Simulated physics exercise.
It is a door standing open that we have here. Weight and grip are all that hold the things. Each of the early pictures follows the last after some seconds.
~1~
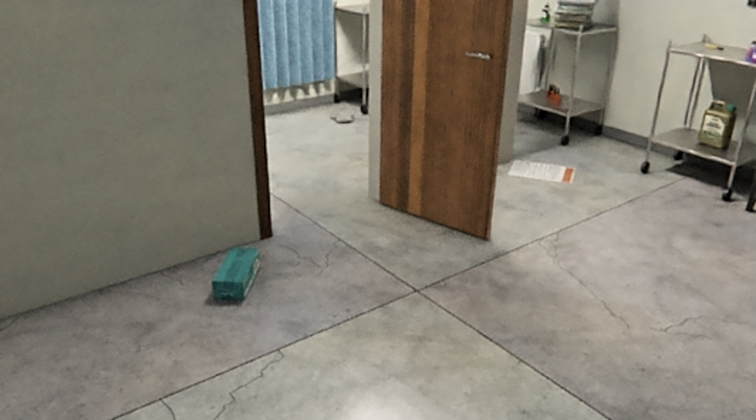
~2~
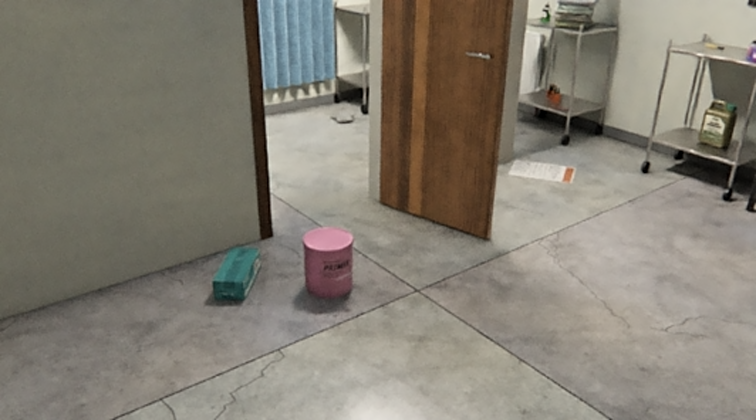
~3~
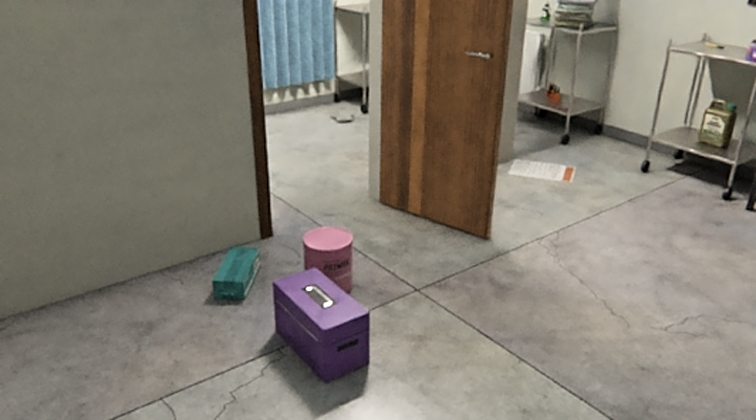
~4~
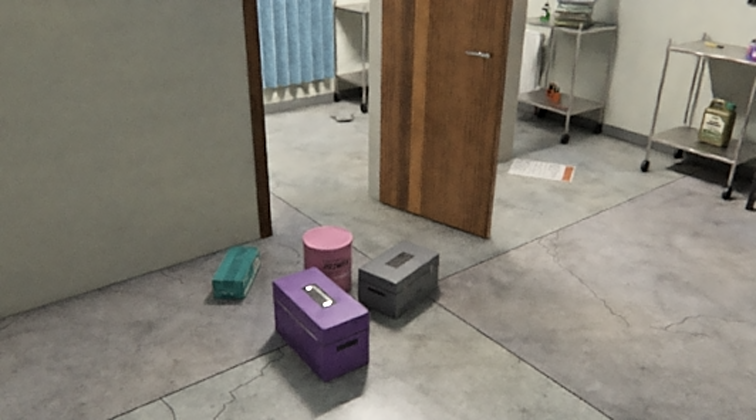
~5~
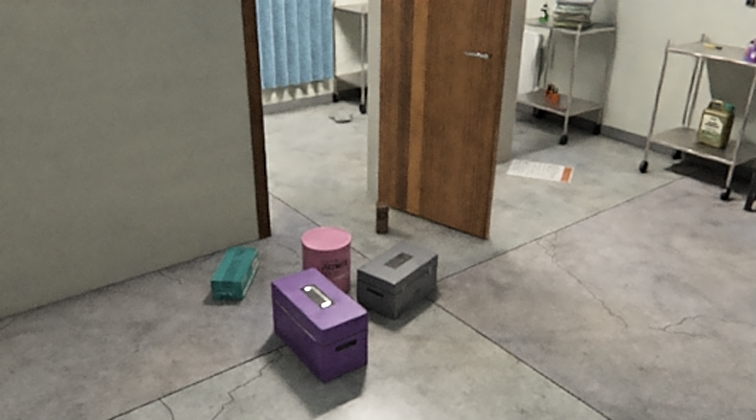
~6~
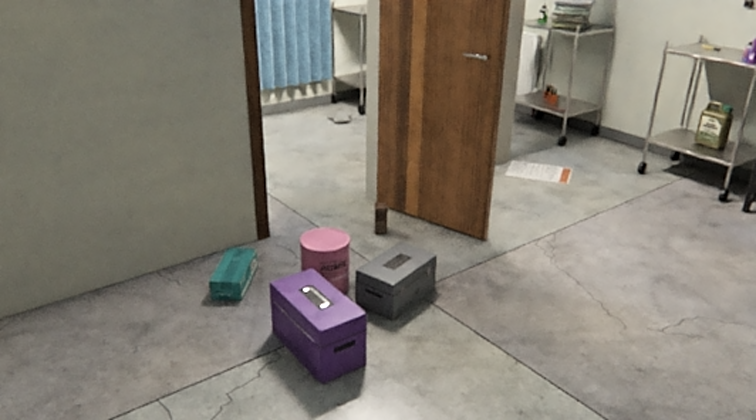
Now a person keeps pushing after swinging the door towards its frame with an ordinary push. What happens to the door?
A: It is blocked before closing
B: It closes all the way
(B) It closes all the way.
Then, 1.30 s past the last view, open by 65°.
Then, 2.00 s past the last view, open by 39°; brown carton displaced well along near (355, 217).
Then, 2.80 s past the last view, open by 12°; brown carton displaced well along near (327, 211).
Finally, open by 0°; moved from the start, brown carton; the other 4 still in place. Final places as the last picture's camera would see them, brown carton near (317, 205).
